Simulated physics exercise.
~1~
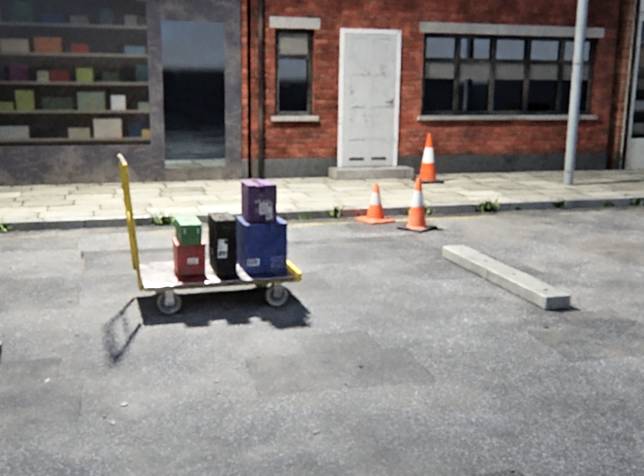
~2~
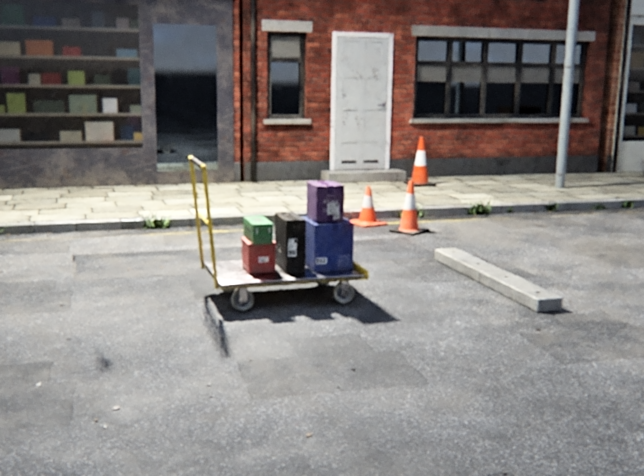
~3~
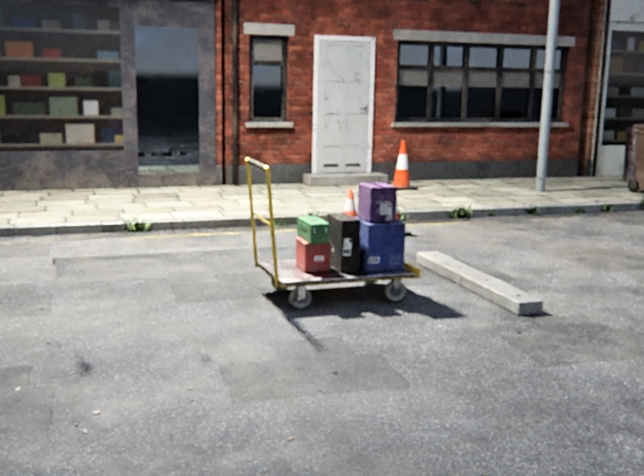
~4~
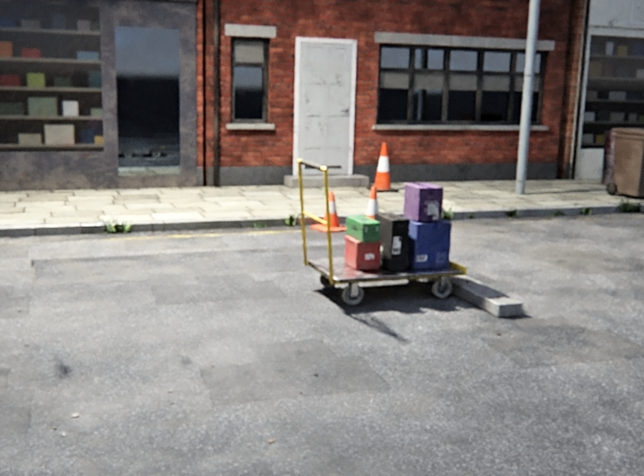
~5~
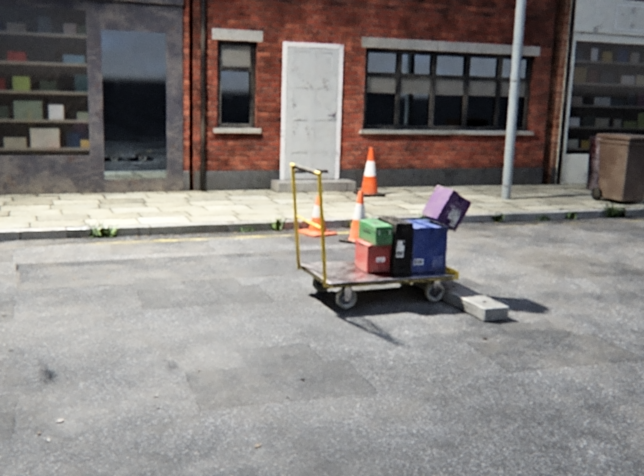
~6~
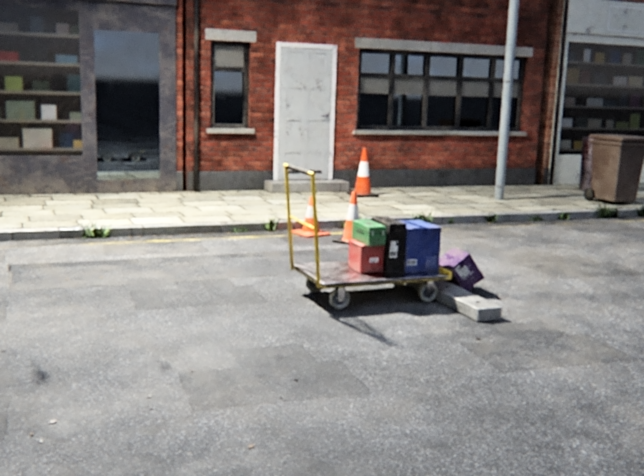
A flat cart with a yellow handle rolls rightward across a sunlit grey street, seen from the far side of the road as the view pans slightly right. A green box sits on a red one at the left of its deck, a black carton stands in the middle, and a purple box rests on a blue one at the right. Behind are traffic cones, a brick building and a white door. The cart stops at a low concrete block. The purple box tips forward off the blue one and drops over the front, ending upside down beyond the deck, while the others stay aboard.
